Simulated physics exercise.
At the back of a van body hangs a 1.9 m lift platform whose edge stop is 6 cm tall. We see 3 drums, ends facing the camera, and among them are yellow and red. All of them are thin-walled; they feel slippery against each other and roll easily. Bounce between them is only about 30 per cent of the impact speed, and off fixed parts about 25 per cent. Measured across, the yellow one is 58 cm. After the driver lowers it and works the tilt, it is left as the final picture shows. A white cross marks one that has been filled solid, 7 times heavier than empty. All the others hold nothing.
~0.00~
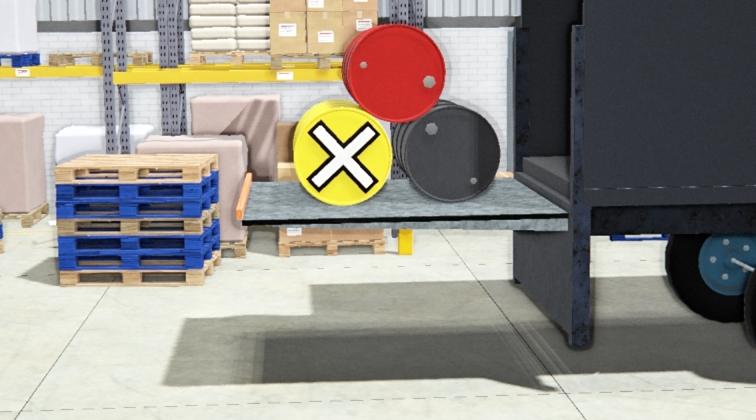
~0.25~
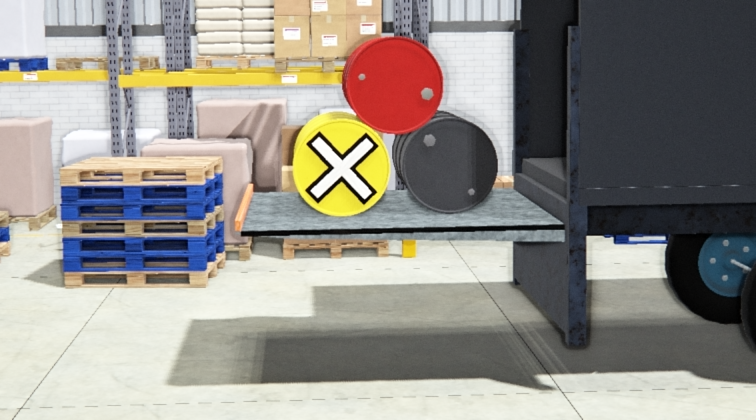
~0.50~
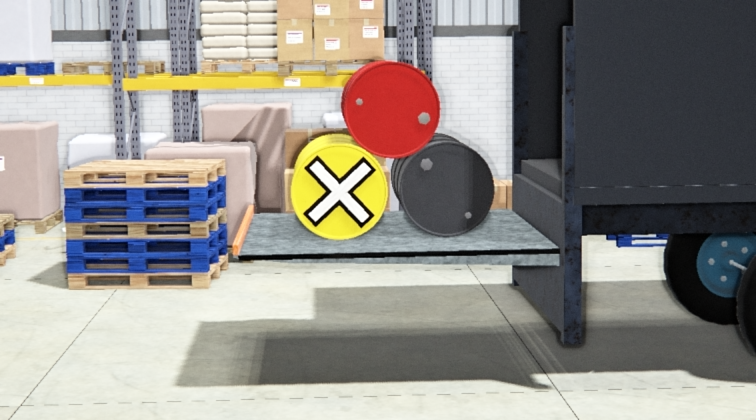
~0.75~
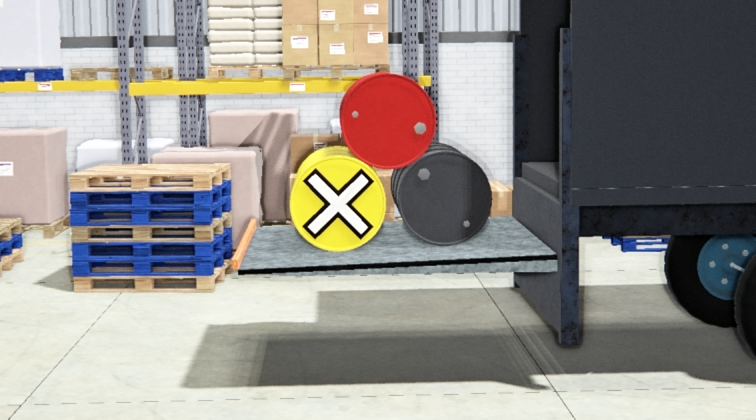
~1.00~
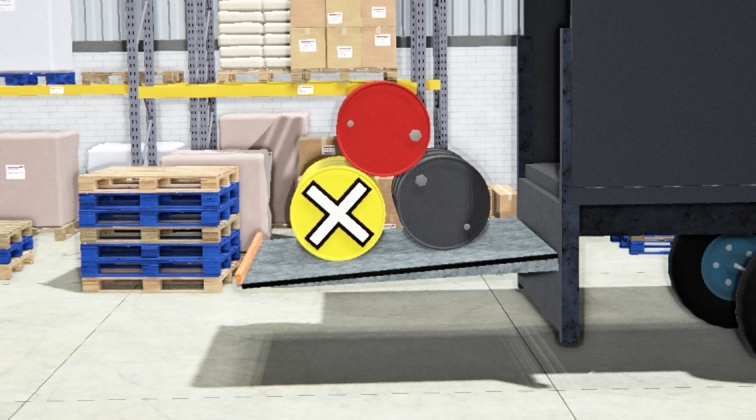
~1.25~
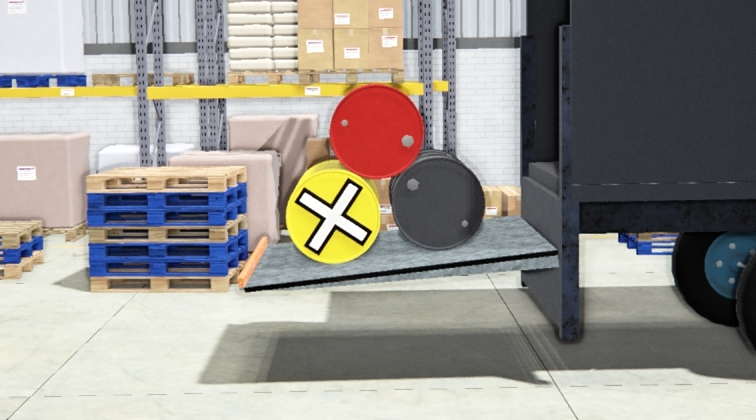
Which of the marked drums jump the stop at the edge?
Yellow: Stays put; red: Stays put.
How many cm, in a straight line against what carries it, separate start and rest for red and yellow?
For red it's 40, and for yellow it's 40.
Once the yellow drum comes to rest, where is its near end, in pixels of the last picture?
Roughly (274, 224).
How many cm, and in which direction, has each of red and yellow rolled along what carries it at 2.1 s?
Red 40 left, yellow 40 left.
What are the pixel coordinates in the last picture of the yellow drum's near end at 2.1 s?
Position: About (273, 223).
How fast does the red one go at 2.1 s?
I'd put it near 0.4 m/s.
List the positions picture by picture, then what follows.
Yellow at (343, 157), red at (397, 74); plate level; stop at (239, 215); white cross at (343, 157), in the first frame.
Yellow at (342, 168), red at (395, 86); plate level, in the second frame.
Yellow at (340, 192), red at (392, 110); plate level, in the third frame.
Yellow at (338, 204), red at (388, 122); plate tilted 2°; stop at (235, 265), in the fourth frame.
Yellow at (338, 214), red at (384, 130); plate tilted 5°, in the fifth frame.
Yellow at (334, 217), red at (377, 132); plate tilted 6°; stop at (241, 283), in the sixth frame.
After 2.1 s, yellow is on the plate, 15 cm from the stop, rolling left; red is up on others, 50 cm from the stop, rolling left; 0 gone from the plate.
After 3.2 s, yellow is on the plate, 25 cm from the stop; red is up on others, 55 cm from the stop; 0 gone from the plate.
At rest (4.4 s), yellow is on the plate, 20 cm from the stop; red is up on others, 45 cm from the stop; 0 gone from the plate.
